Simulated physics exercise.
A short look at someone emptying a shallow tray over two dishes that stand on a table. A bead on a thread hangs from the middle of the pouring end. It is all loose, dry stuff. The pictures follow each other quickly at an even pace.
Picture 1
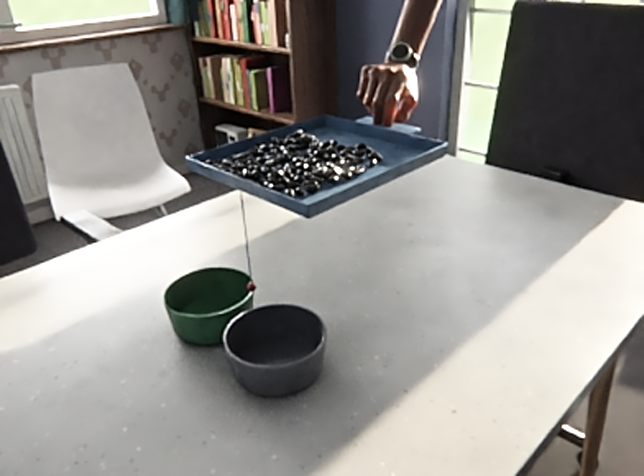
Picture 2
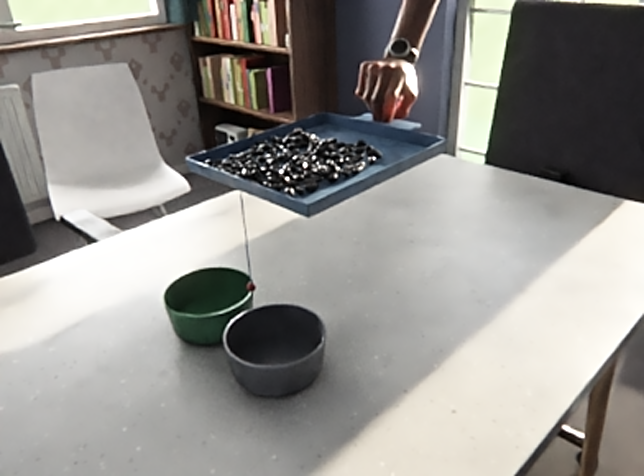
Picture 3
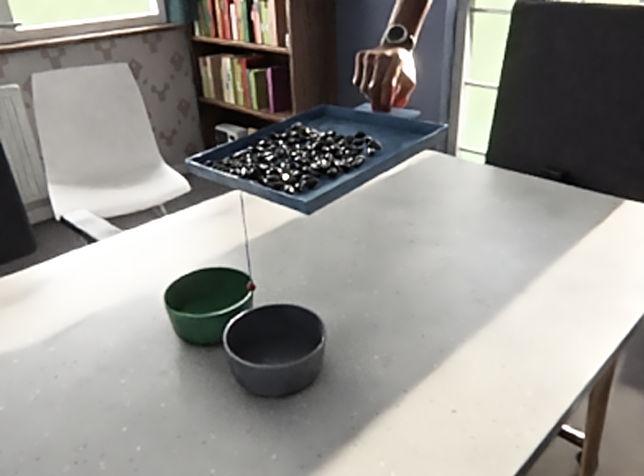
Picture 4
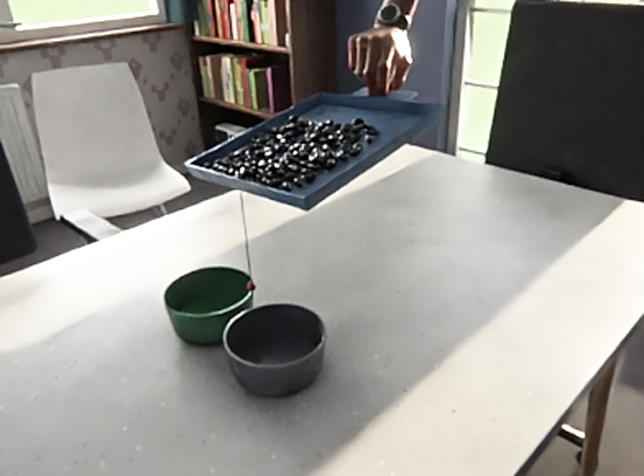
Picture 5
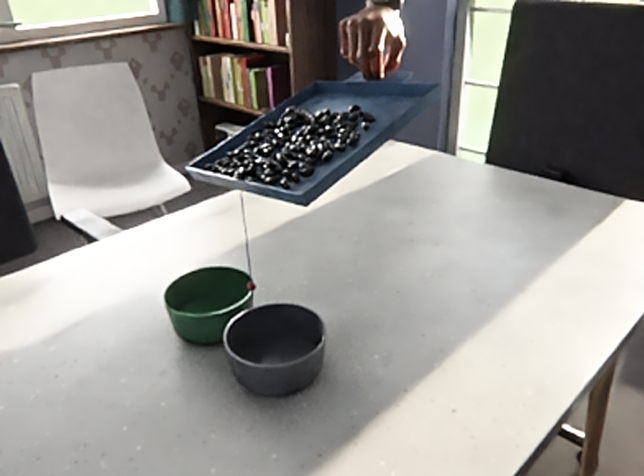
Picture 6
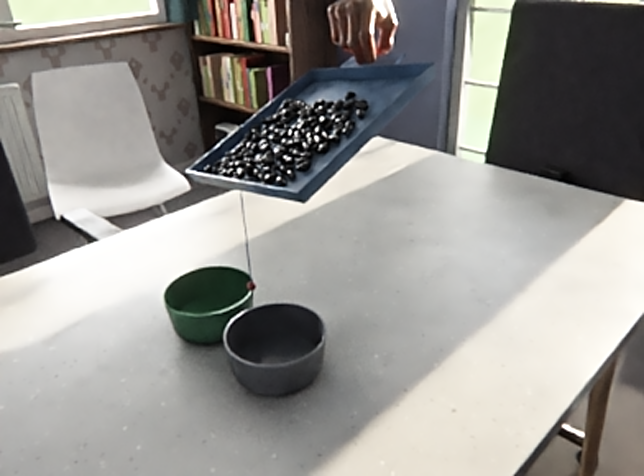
A shallow blue tray of shiny black beans sits level above a green dish and a dark grey one on a table, a red bead hanging from it on a thread. The hand gripping its far side rises, tilting the tray steadily toward its near left corner.
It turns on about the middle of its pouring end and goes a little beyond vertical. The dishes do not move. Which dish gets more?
It favours the left dish.
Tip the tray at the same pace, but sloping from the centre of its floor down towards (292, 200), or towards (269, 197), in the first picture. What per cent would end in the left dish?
About 0 and 0 per cent.
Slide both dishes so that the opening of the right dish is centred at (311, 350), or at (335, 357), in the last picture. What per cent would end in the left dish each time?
Roughly 30 per cent, and 10 per cent.
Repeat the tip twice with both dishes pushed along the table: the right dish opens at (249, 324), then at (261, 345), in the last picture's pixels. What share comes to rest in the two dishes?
In turn 80 and 60 in a hundred.
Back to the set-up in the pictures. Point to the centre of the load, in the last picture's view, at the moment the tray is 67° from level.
Roughly at (239, 135).
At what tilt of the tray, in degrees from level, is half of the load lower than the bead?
Roughly 115°.
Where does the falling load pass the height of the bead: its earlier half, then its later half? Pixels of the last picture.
First near (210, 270), later near (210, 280).
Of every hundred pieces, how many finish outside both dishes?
Some 30 per cent.
Just after the last frame, tray tipped steeply; every one on the tray.
A moment on, tray tipped past a quarter turn; almost all on the tray; about a tenth in the air.
Further on, tray tipped past a quarter turn; roughly two thirds in the left dish; roughly a quarter outside both.
When it is over, tray tipped past a quarter turn; not one in the right dish; roughly two thirds in the left dish; roughly a quarter outside both.
